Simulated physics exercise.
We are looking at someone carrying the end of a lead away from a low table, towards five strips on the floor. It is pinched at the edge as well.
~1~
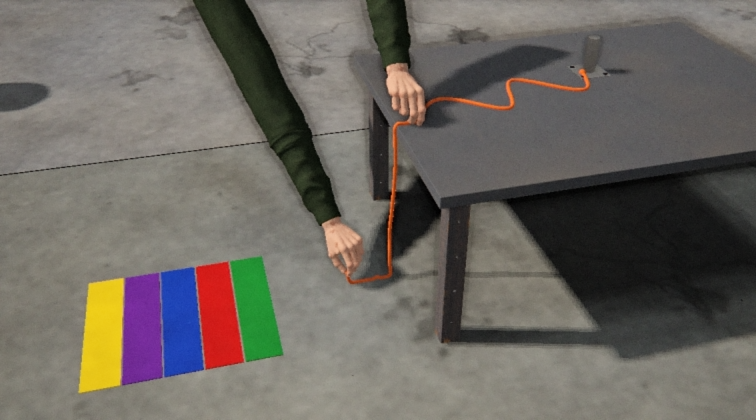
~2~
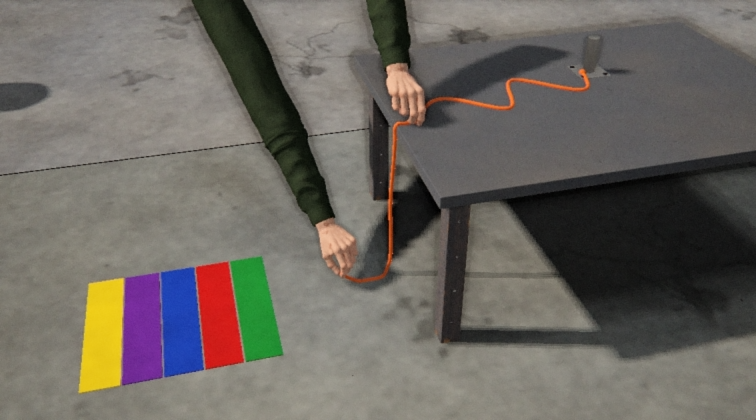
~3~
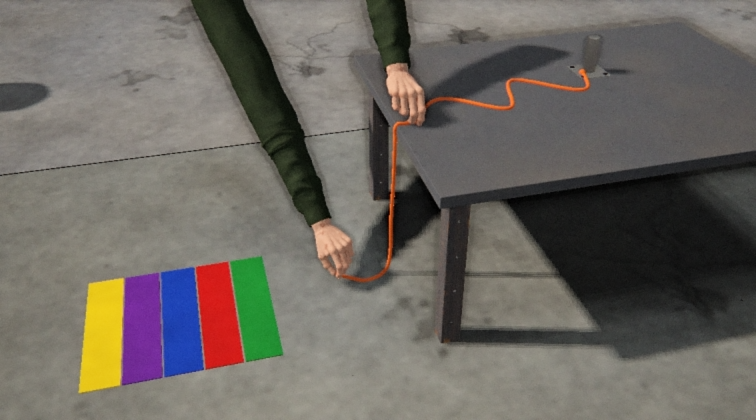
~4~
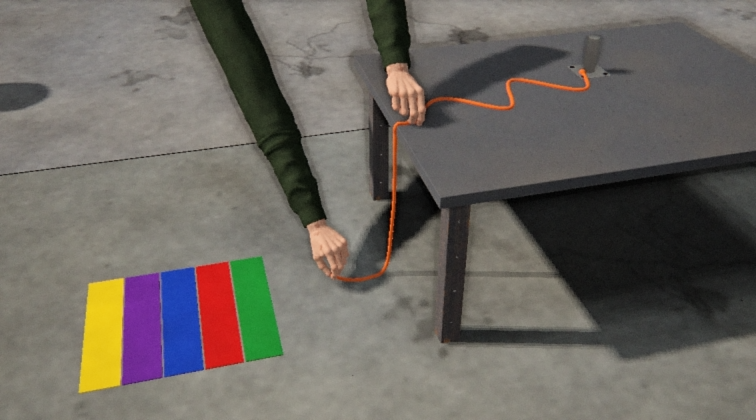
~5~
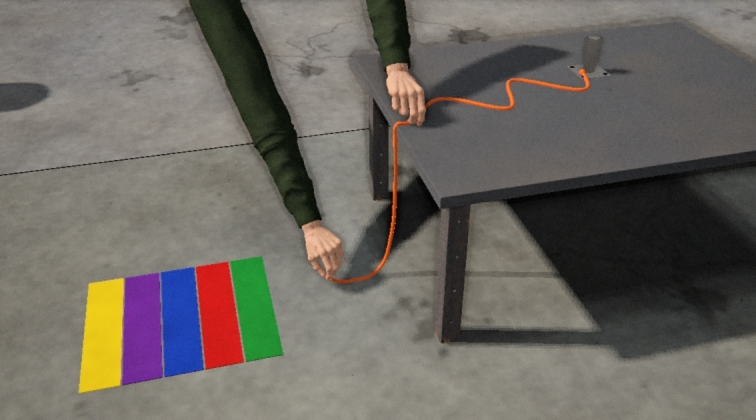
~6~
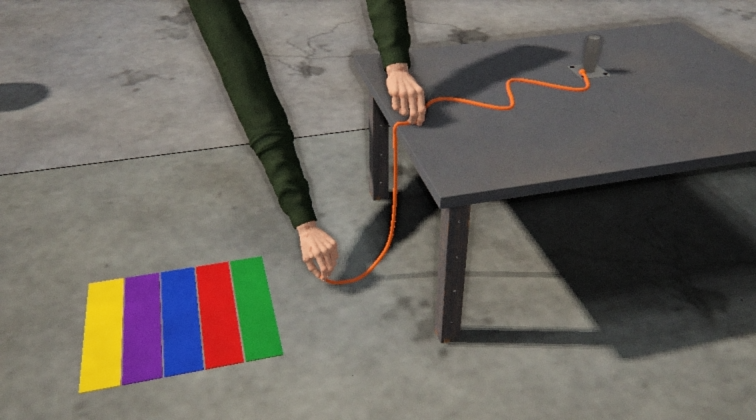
A person's hand slowly drawing the end of an orange cord slightly left near coloured floor strips, the other staying at the table edge.
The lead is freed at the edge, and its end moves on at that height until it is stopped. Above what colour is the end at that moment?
The end stops over the yellow strip.
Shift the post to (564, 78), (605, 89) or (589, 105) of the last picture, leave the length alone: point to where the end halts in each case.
Try by try, around (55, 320), (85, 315) and (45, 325).
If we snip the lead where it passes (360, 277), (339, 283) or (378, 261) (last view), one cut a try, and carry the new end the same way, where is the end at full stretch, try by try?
Near (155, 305), (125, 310) and (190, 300).
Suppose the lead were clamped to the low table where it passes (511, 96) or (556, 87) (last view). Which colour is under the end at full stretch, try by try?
It would be blue; purple.
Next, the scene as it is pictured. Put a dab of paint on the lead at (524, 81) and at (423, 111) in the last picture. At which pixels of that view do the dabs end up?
The first at (494, 90), the second at (332, 150).
Early on, end near (177, 301); over blue.
Midway, end near (126, 310); over purple.
At the end of the slack, end near (96, 315); over yellow. It gets as far as the yellow strip.
